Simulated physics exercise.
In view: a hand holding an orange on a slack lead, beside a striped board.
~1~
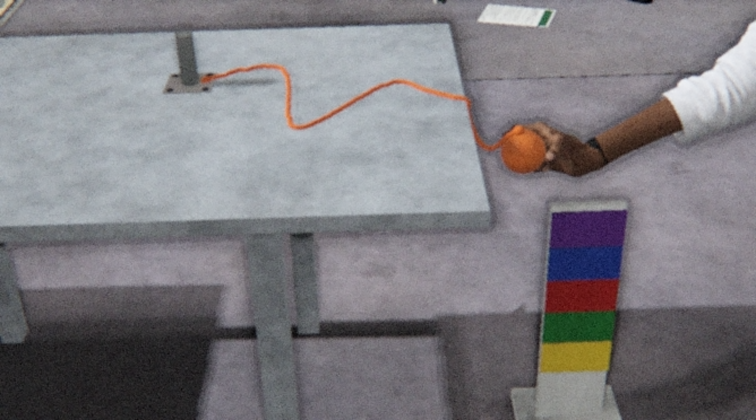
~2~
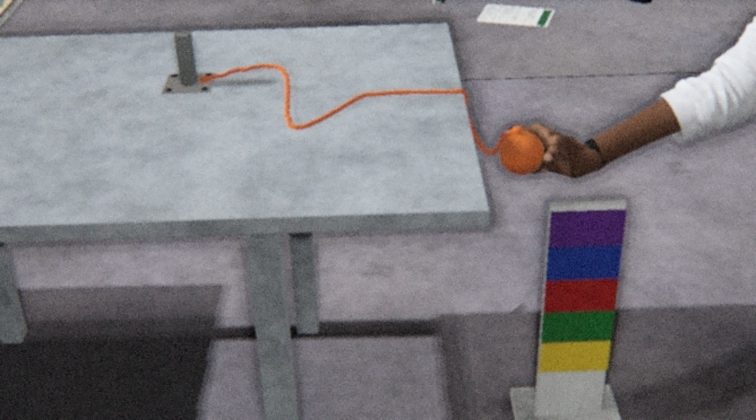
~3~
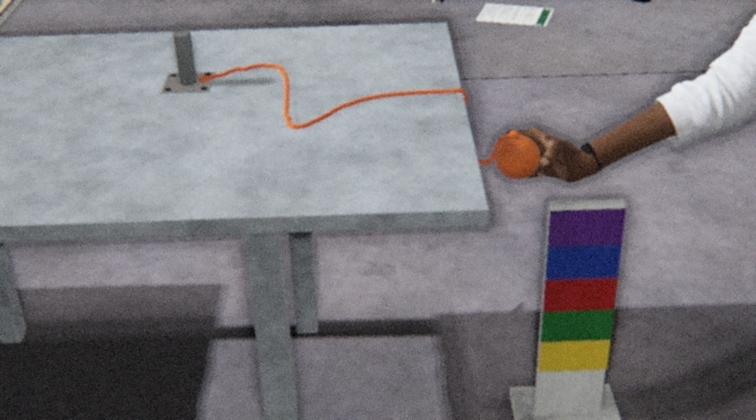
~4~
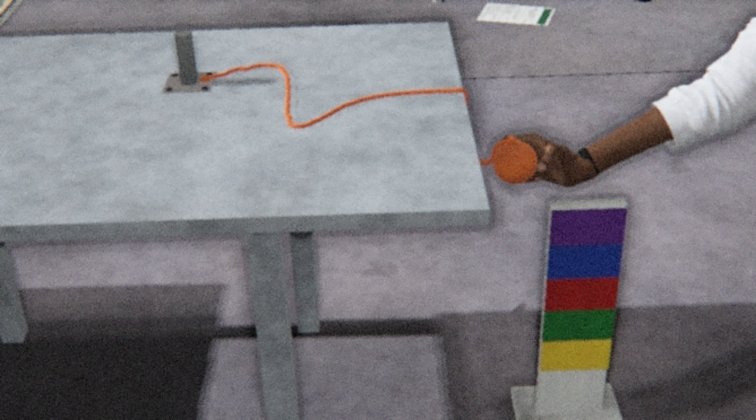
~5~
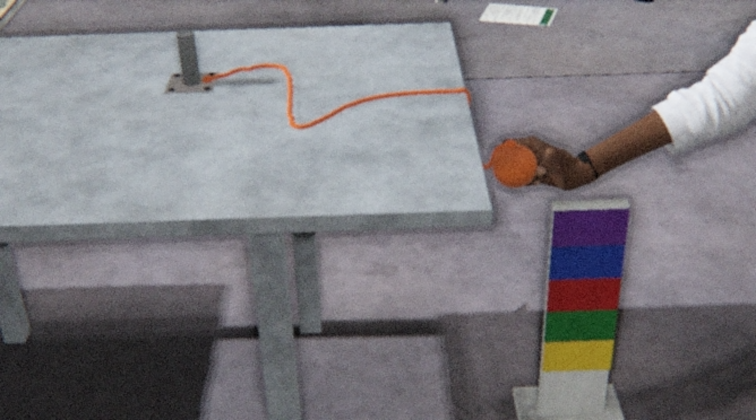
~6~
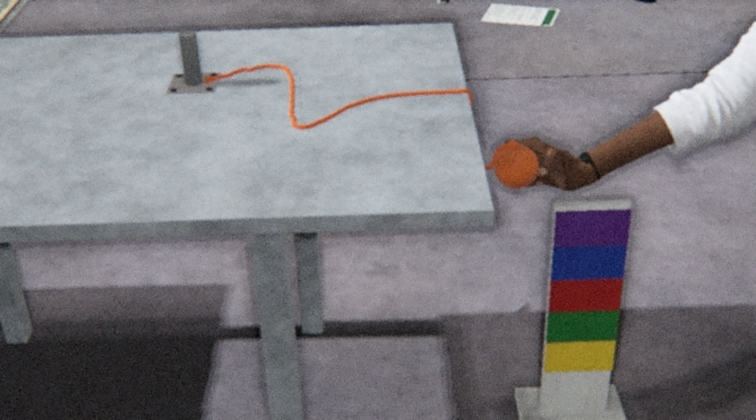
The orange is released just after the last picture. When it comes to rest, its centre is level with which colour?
The yellow one.
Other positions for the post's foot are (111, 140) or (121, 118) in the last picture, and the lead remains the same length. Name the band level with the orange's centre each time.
Try one - green; try two - green.
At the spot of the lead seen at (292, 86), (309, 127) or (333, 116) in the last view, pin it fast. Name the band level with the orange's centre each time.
Answer: Green, blue and blue, in that order.
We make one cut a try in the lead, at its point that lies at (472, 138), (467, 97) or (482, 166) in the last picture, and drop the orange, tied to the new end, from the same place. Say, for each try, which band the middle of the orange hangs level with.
Lab note - try 1: Red; try 2: Blue; try 3: Green.
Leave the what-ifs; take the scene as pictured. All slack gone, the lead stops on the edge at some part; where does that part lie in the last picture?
Approx. (328, 118).
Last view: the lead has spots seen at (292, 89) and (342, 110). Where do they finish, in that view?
They go to (348, 90) and to (470, 120).
Soon after, orange near (448, 344); level with yellow.
After that, orange near (477, 351); level with yellow.
In the end, orange near (458, 347); level with yellow. Its middle rests at the yellow band.
